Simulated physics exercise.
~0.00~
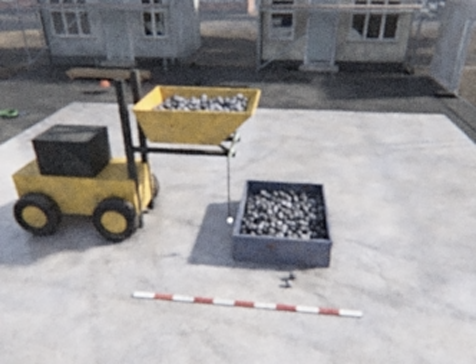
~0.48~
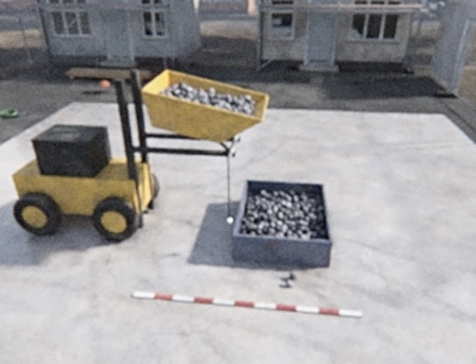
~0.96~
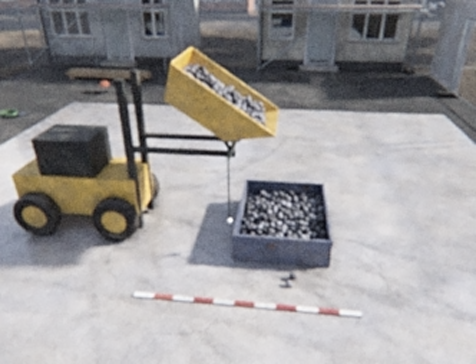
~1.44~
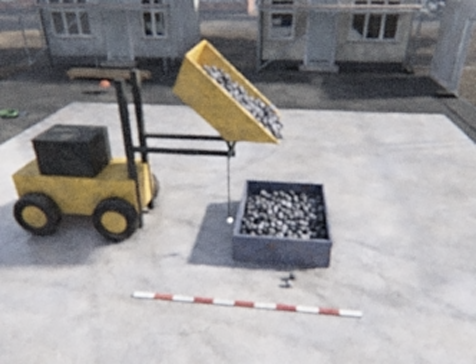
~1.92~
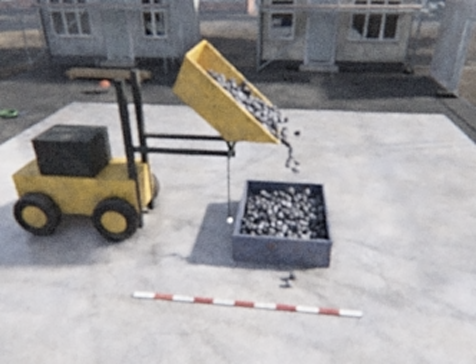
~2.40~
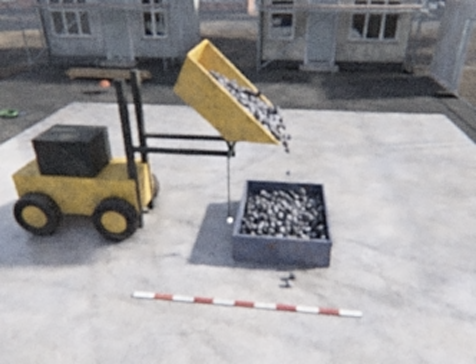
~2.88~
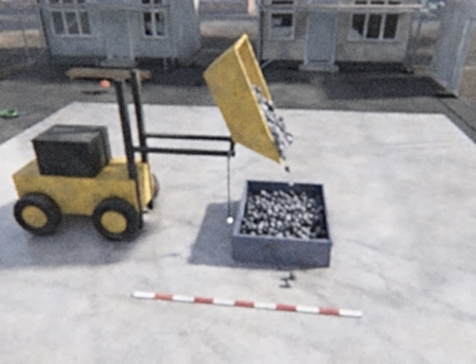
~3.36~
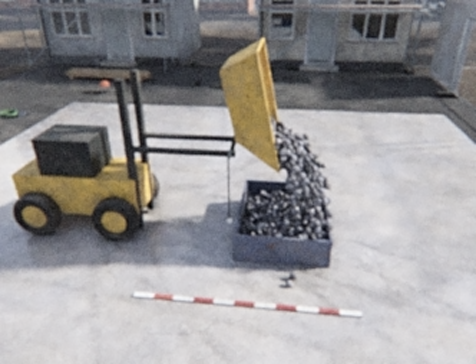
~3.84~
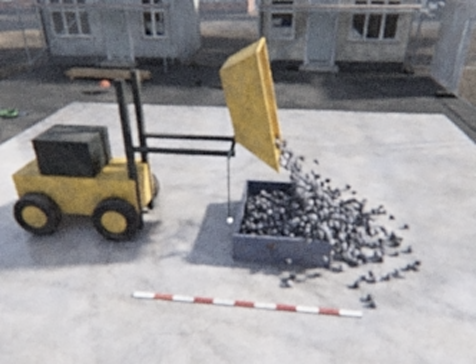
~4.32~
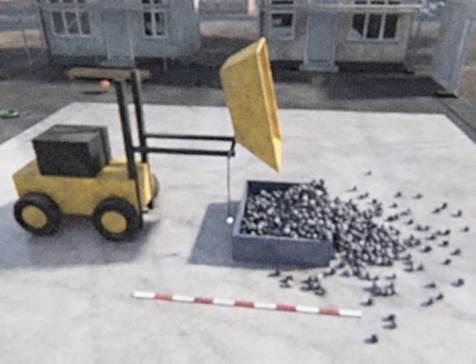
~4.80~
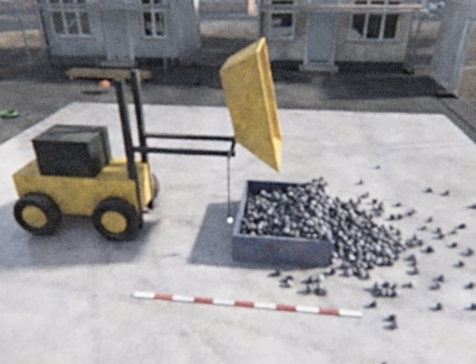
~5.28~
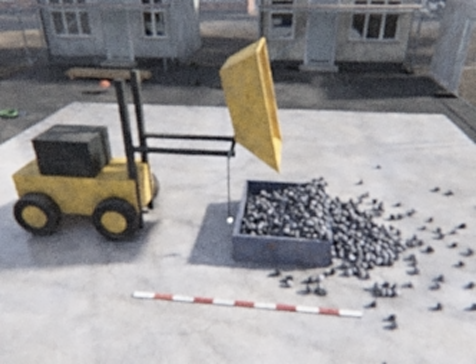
A yellow forklift stands at left on a pale concrete yard, seen from slightly above, holding a yellow skip of grey stones high beside a dark, open bin already filled with similar stones. A red and white striped staff lies in front, and grey houses stand behind. The skip tilts steeply to the right and pauses while a few stones trickle from its lip. It then tips almost upright, and the rest pour down in a thick stream. The bin heaps up and overflows to the right, leaving stones scattered across the concrete beside the emptied skip.
